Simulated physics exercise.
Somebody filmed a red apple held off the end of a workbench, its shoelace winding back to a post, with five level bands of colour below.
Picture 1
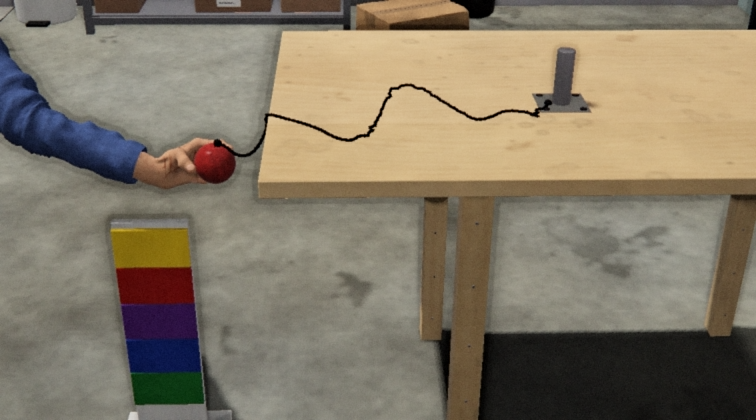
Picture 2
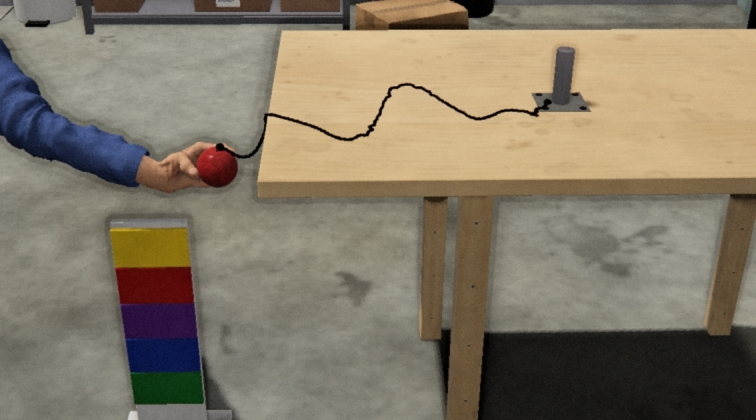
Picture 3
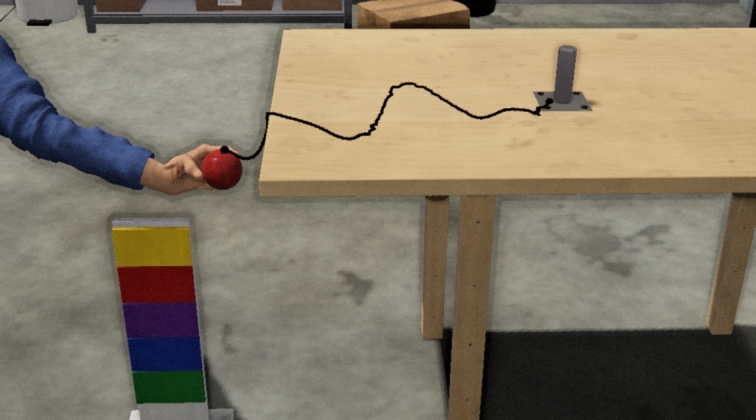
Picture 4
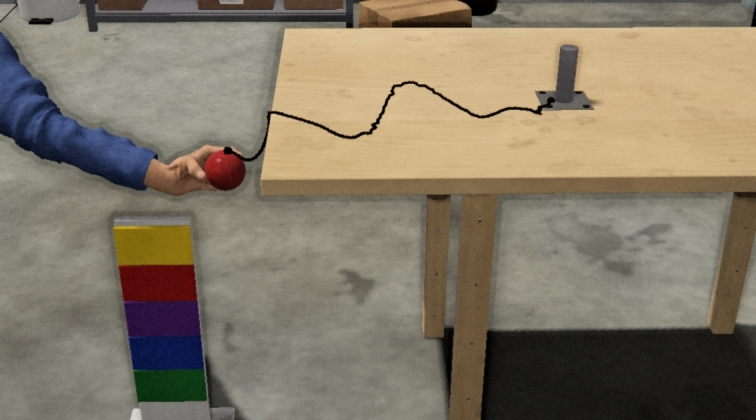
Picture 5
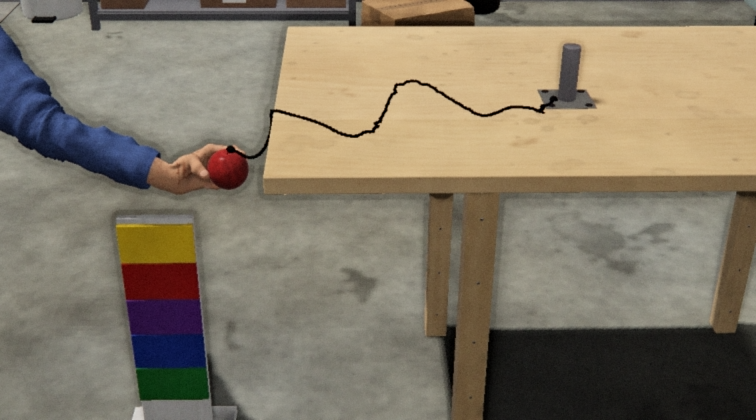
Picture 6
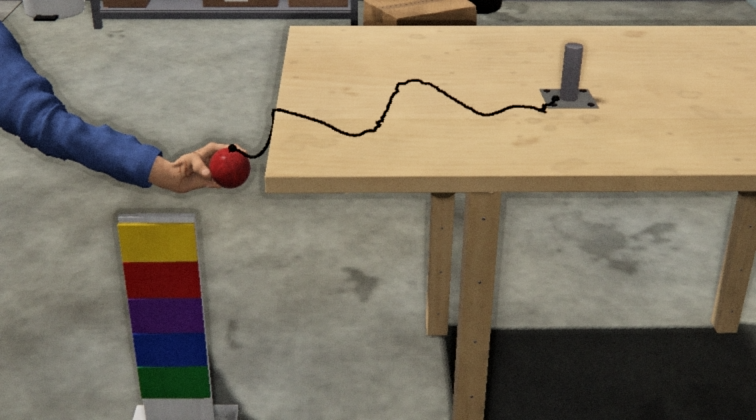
A hand holding a red apple on a black shoelace shifts slightly right beside a workbench.
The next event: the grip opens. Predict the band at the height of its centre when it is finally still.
The green band, level with its centre.
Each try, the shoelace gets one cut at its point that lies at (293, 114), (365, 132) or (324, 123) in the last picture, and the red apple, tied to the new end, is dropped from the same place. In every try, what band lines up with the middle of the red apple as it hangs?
Taking the cuts in order: Purple, then yellow, then red.
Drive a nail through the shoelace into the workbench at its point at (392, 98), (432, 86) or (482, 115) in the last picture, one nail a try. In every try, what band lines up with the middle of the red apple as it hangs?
First try red, second purple, third blue.
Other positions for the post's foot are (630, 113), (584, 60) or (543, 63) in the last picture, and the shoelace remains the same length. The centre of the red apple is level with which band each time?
Blue; blue; green.
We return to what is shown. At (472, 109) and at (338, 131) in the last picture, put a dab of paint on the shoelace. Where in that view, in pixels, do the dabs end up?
First one: (417, 102); second one: (284, 241).
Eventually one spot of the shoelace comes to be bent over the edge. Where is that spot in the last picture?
That spot is roughly at (398, 92).
Early on, apple near (246, 353); level with blue.
Midway, apple near (321, 356); level with blue.
Near the end, apple near (270, 381); level with green.
Finally, apple near (296, 379); level with green. The green one.
